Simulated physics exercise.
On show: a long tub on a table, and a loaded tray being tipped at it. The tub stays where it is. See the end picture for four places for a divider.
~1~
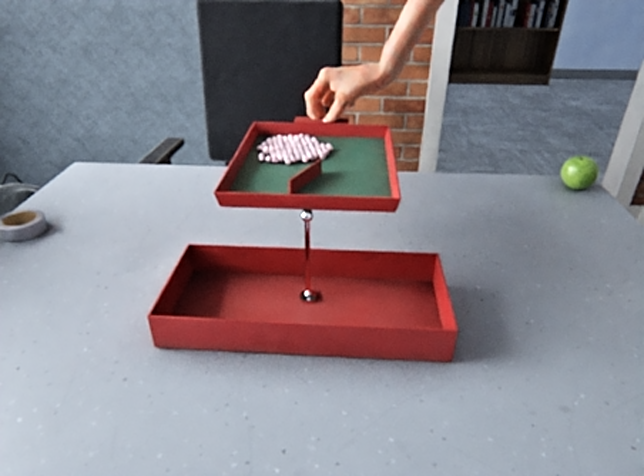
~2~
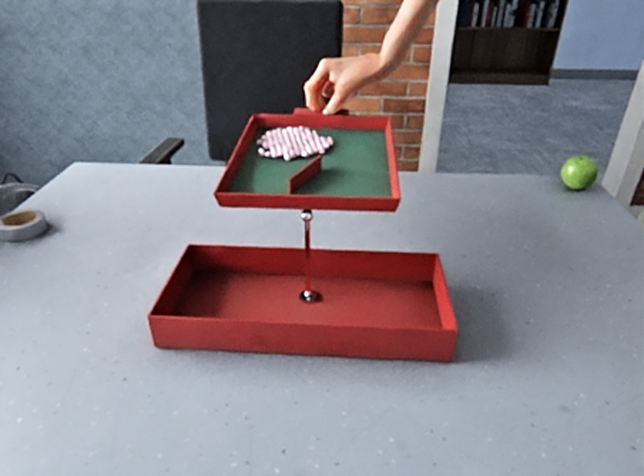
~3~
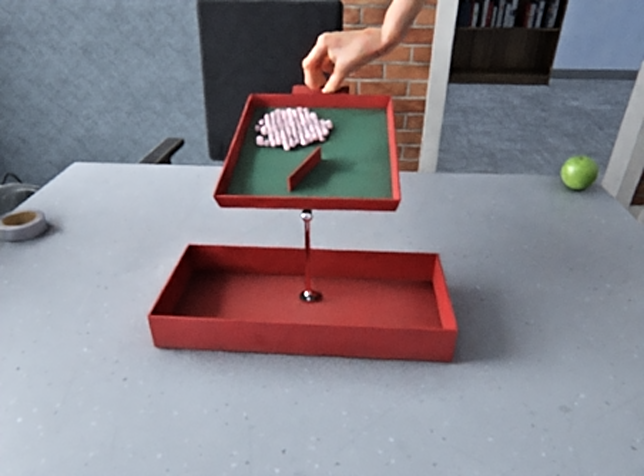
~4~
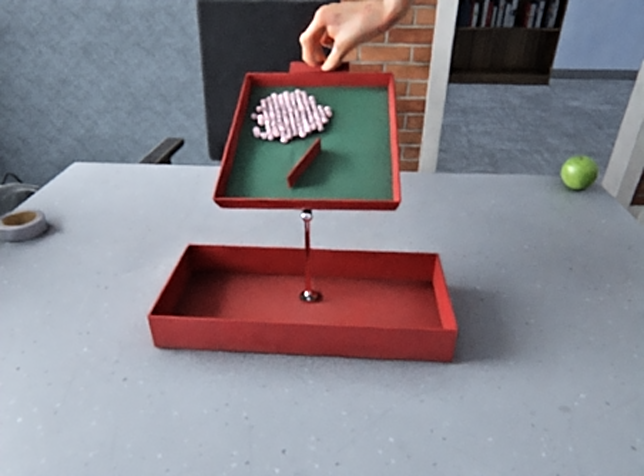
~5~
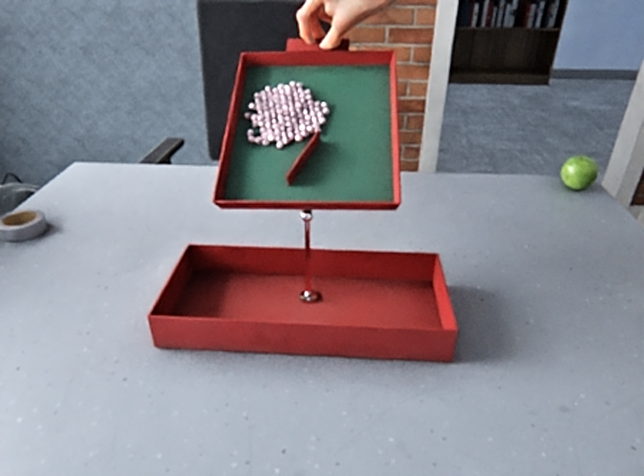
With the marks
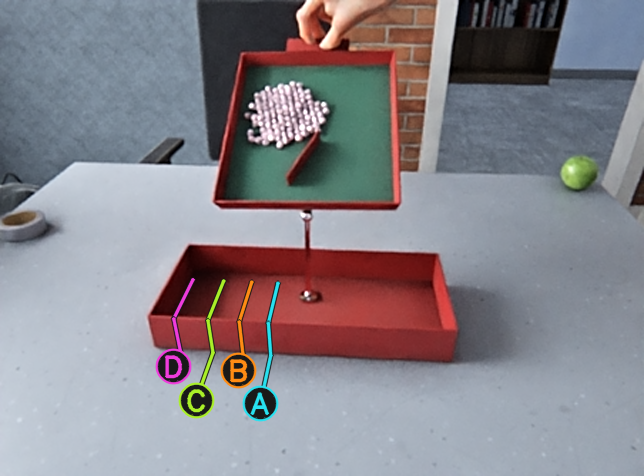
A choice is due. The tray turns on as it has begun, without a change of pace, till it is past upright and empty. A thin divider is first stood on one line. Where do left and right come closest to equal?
B beats the others.
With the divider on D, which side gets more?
More lands on the right.
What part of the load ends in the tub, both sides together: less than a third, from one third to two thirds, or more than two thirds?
About that: More than two thirds.
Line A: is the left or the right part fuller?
The left side.
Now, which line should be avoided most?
The answer is D.
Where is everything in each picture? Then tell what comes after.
In the first frame, corners of the pouring end (219, 191) and (396, 196), level; middle of the load (295, 149), sugar pearls.
In the second frame, corners of the pouring end (218, 192) and (396, 197), barely tipped; fin from (289, 180) to (321, 155).
In the third frame, corners of the pouring end (218, 194) and (397, 197), a little tipped; front corners of the tub (148, 316) and (457, 330).
In the fourth frame, corners of the pouring end (217, 196) and (397, 198), clearly tipped; far corners (250, 75) and (390, 74).
In the fifth frame, corners of the pouring end (217, 199) and (396, 200), clearly tipped; the left corner sinks a little lower.
On the marked copy, line A crosses the front rim at (268, 322); line B crosses the front rim at (239, 320); line C crosses the front rim at (208, 319); line D crosses the front rim at (174, 317).
For line A, of what is caught, the larger part on the left of the divider, roughly a quarter on the right.
For line B, of what is caught, roughly two thirds on the left of the divider, roughly a third on the right.
For line C, of what is caught, roughly a quarter on the left of the divider, the larger part on the right.
For line D, of what is caught, just a few on the left of the divider, almost all on the right.
